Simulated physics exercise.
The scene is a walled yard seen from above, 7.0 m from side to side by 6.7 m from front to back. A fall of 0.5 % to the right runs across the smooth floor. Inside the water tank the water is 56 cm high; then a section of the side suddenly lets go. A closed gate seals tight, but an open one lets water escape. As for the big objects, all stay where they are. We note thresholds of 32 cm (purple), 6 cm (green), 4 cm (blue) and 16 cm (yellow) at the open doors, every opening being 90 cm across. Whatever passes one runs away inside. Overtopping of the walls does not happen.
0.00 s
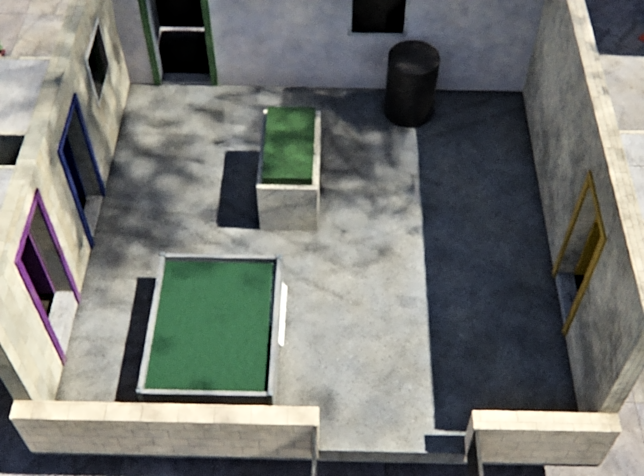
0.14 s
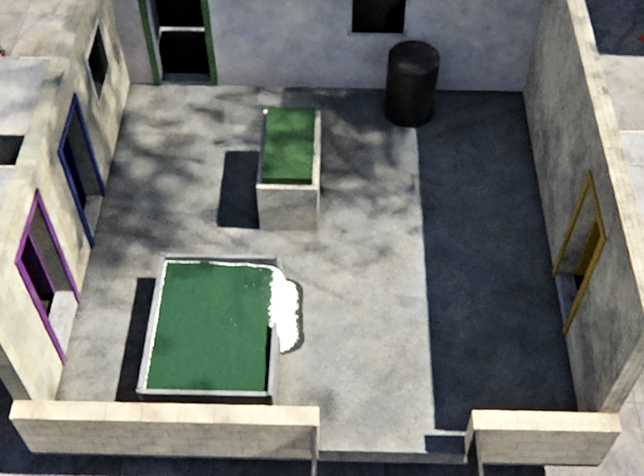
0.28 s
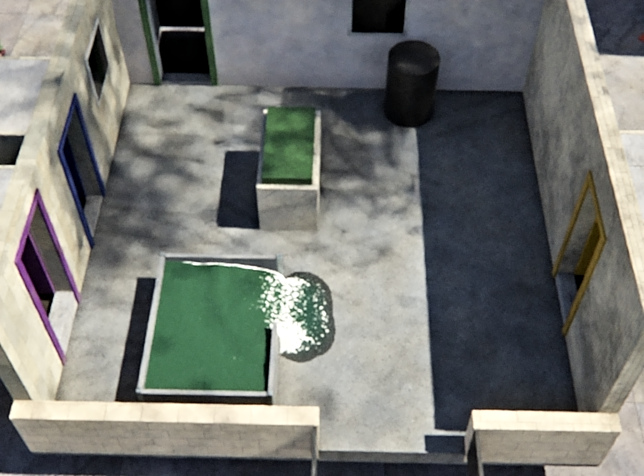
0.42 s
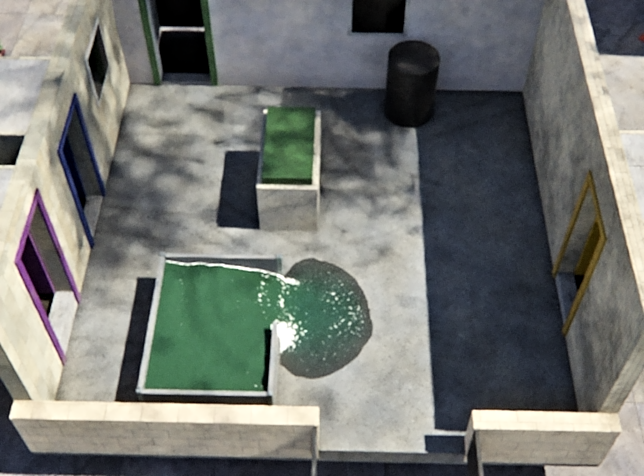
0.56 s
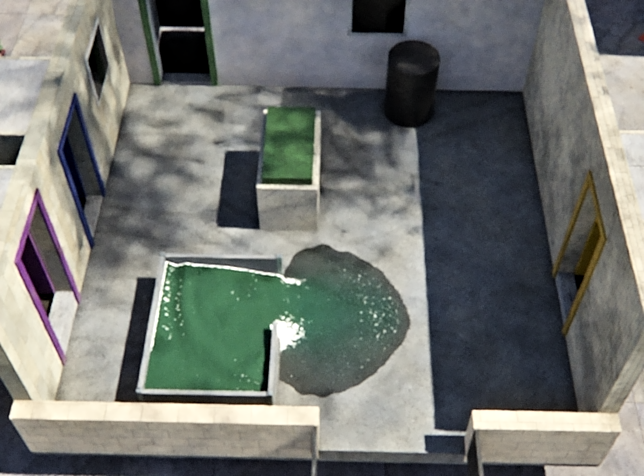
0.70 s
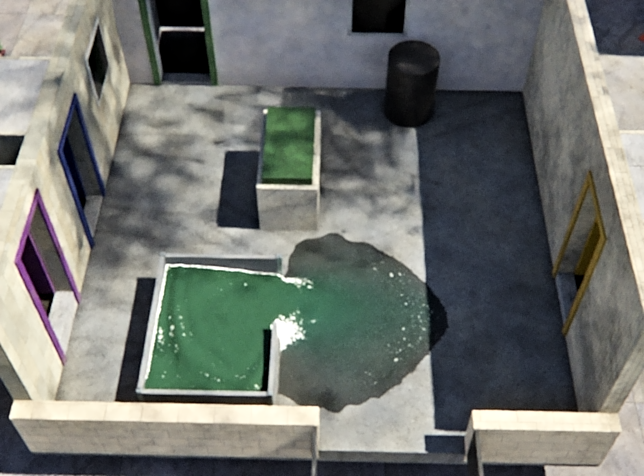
In the video, a large tank of green water in a walled yard bursts open on its right side, and white foaming water pours out, spreading rightward across the floor in a widening dark pool while the tank's level drops.
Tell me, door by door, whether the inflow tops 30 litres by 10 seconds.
At the purple door it falls short; at the green door it falls short; at the blue door it falls short; at the yellow door it falls short.
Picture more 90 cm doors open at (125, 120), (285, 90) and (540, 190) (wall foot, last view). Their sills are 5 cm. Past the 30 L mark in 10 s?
In sequence the answers are less than that, less than that and more than that.
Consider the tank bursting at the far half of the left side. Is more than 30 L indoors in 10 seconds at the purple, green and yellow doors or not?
Purple falls short; green exceeds; yellow falls short.
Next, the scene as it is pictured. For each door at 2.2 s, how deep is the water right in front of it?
In cm: Purple 0, green 0, blue 0, yellow 20.
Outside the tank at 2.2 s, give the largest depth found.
Roughly 23 cm.
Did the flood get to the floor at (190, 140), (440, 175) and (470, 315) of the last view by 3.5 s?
Going in order, clear, then covered, then covered.
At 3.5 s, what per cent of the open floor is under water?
I'd guess around 45 %.
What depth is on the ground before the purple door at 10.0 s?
The depth there is near 0.0 cm.
After 1.4 s water covers 25 % of the floor and is deepest (31 cm) near (290, 305); purple door not reached, green door not reached, blue door not reached, yellow door 10 cm at the sill, 0 L in.
After 2.2 s water covers 40 % of the floor and is deepest (23 cm) near (289, 315); purple door not reached, green door not reached, blue door not reached, yellow door 20 cm at the sill, 1 L in.
After 3.5 s water covers 45 % of the floor and is deepest (18 cm) near (558, 354); purple door not reached, green door not reached, blue door not reached, yellow door 15 cm at the sill, 9 L in.
After 6.0 s water covers 50 % of the floor and is deepest (16 cm) near (475, 96); purple door not reached, green door not reached, blue door not reached, yellow door 10 cm at the sill, 10 L in.
After 10.0 s water covers 70 % of the floor and is deepest (12 cm) near (517, 104); purple door not reached, green door 2 cm at the sill, 0 L in, blue door not reached, yellow door 6 cm at the sill, 10 L in.
